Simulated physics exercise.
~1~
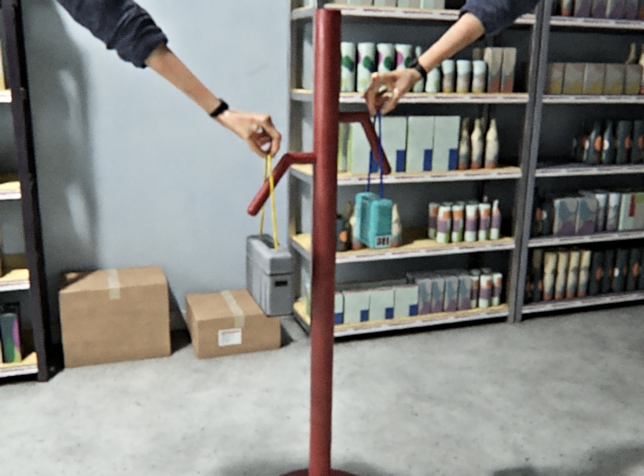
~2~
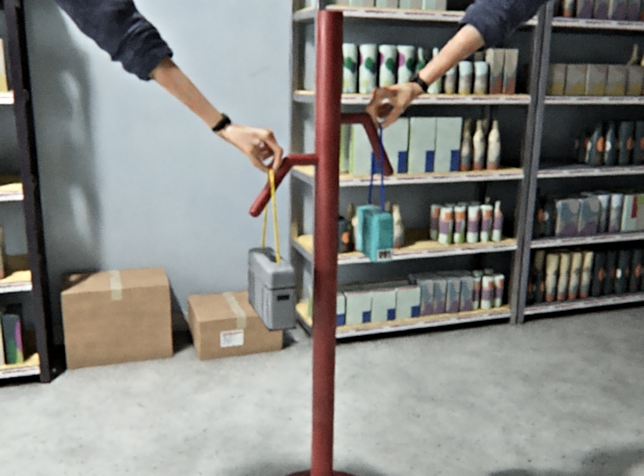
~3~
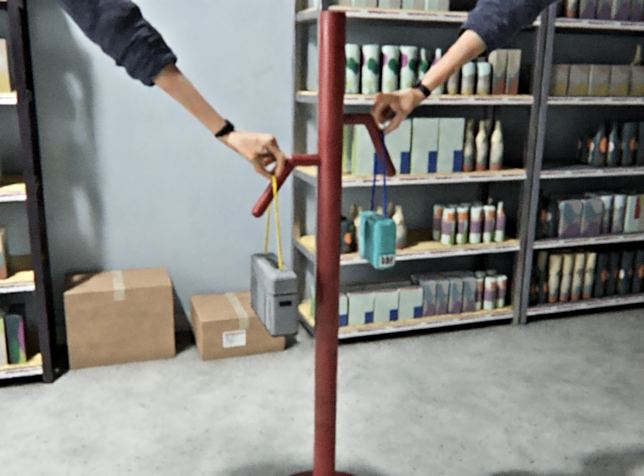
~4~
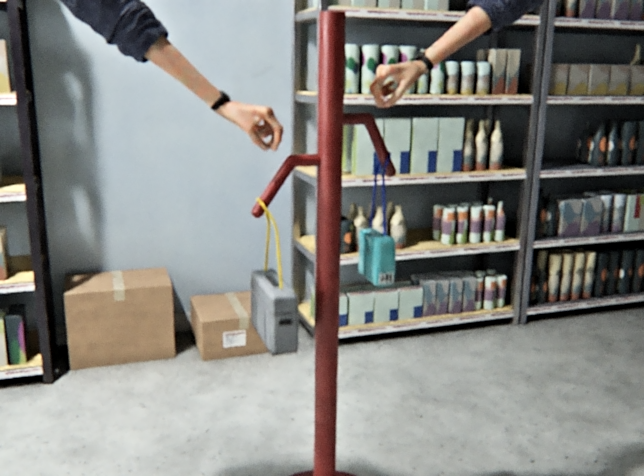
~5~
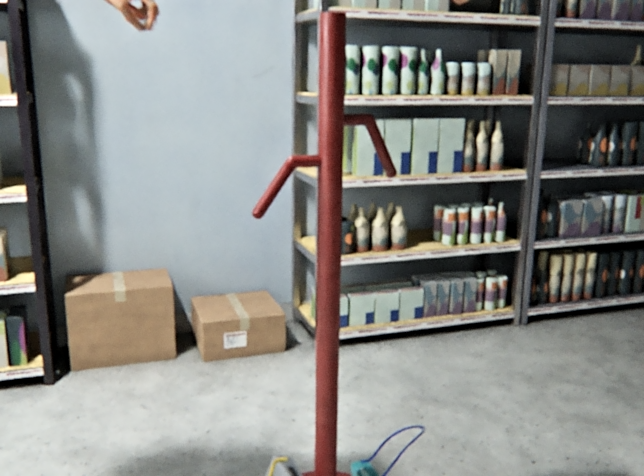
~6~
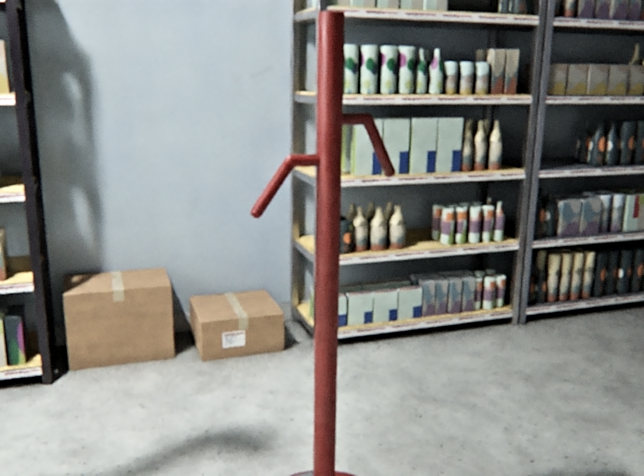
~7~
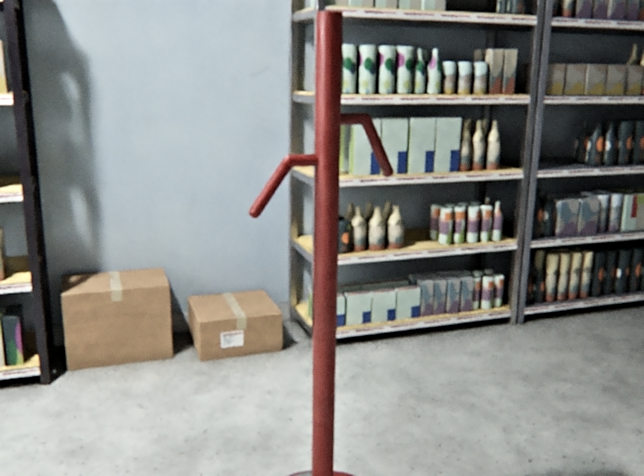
The clip opens on a red post with two downward-sloping pegs, standing in a room with stocked shelves and cardboard boxes. Two hands reach in from above, the left one holding a grey case by a yellow loop and the right one a turquoise pouch by a blue loop. They lower the items until the loops are at the pegs, then let go and draw back. With no hooks at the tips to hold them, both loops come off and the items drop to the floor by the post's base. By the end, the pegs are bare and the hands are gone.
